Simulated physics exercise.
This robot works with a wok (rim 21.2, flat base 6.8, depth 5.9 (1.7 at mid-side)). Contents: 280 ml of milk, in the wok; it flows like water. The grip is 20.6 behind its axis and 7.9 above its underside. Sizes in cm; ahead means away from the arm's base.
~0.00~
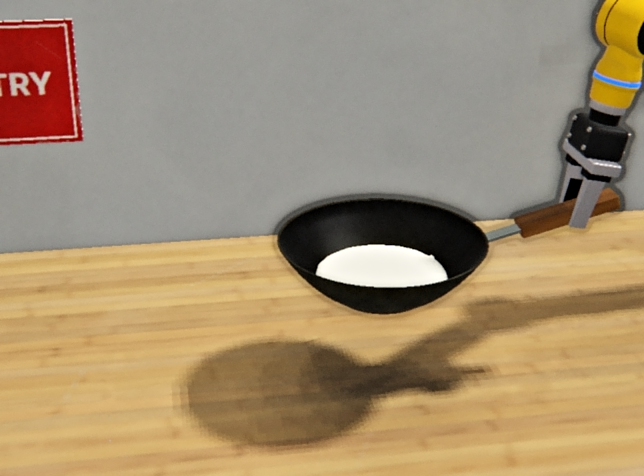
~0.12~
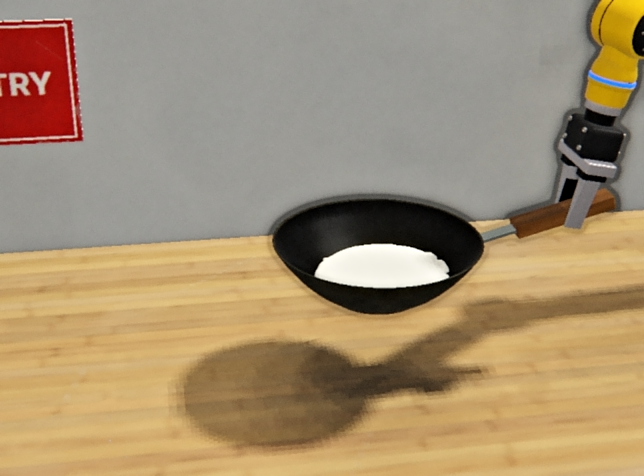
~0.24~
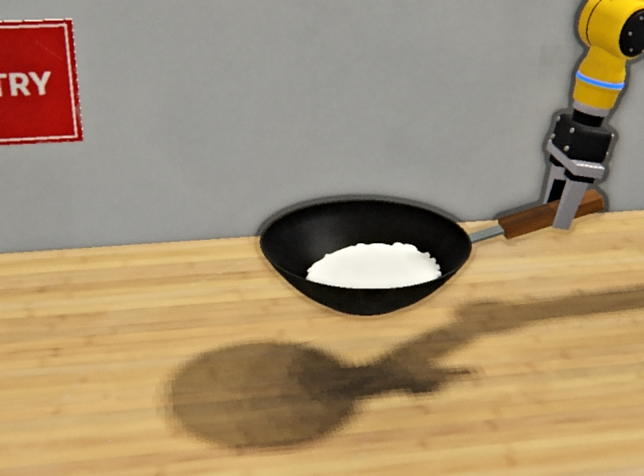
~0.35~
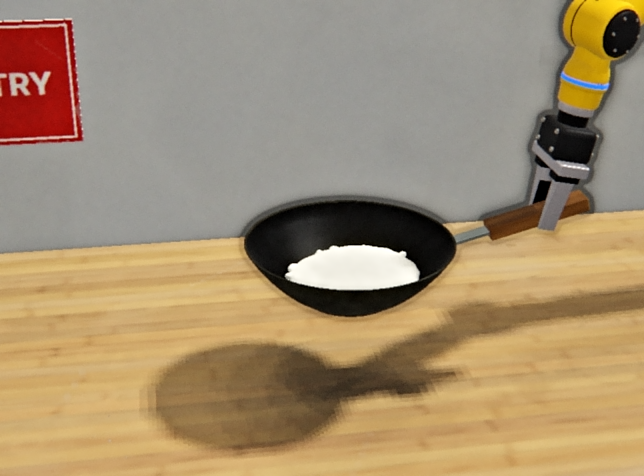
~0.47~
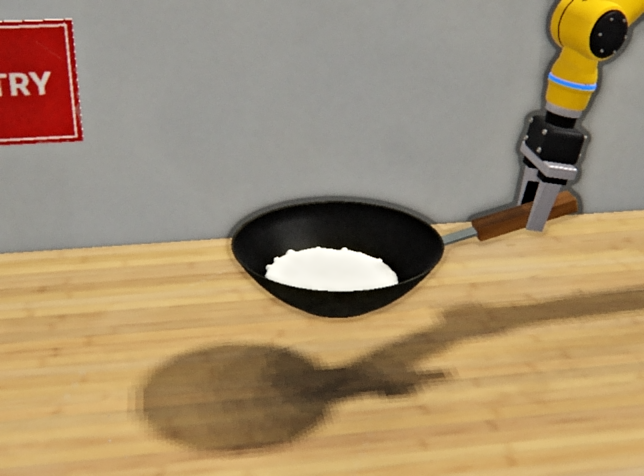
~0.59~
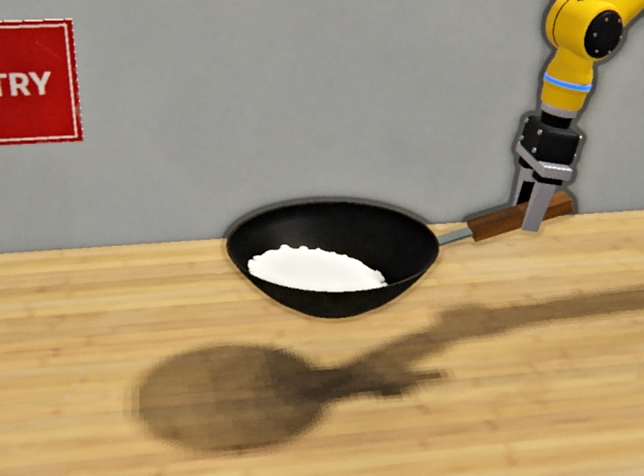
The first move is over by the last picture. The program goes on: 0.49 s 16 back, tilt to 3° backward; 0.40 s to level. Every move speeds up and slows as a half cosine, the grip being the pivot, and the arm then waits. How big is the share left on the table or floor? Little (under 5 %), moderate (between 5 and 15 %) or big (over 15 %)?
On the table or floor the share is big, over 15 %.
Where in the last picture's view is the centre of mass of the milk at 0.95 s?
Near (456, 265).
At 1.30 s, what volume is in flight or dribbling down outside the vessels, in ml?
Some 50 ml.
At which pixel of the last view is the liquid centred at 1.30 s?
Near (521, 280).
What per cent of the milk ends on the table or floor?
About 25 %.
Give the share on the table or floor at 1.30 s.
Some 6 per cent.
By 0.95 s, tilted 2° backward, liquid up to 15 above the table; 275 ml in the wok.
By 1.30 s, tilted 1° backward, liquid up to 16 above the table; 210 ml in the wok, 15 ml on the table or floor, 50 ml in the air or running down outside.
By 1.68 s, level, liquid up to 14 above the table; 205 ml in the wok, 70 ml on the table or floor.
By 2.48 s, level, liquid up to 16 above the table; 200 ml in the wok, 75 ml on the table or floor.
Final state, 200 ml in the wok, 75 ml on the table or floor. That is 27 % on the table or floor.
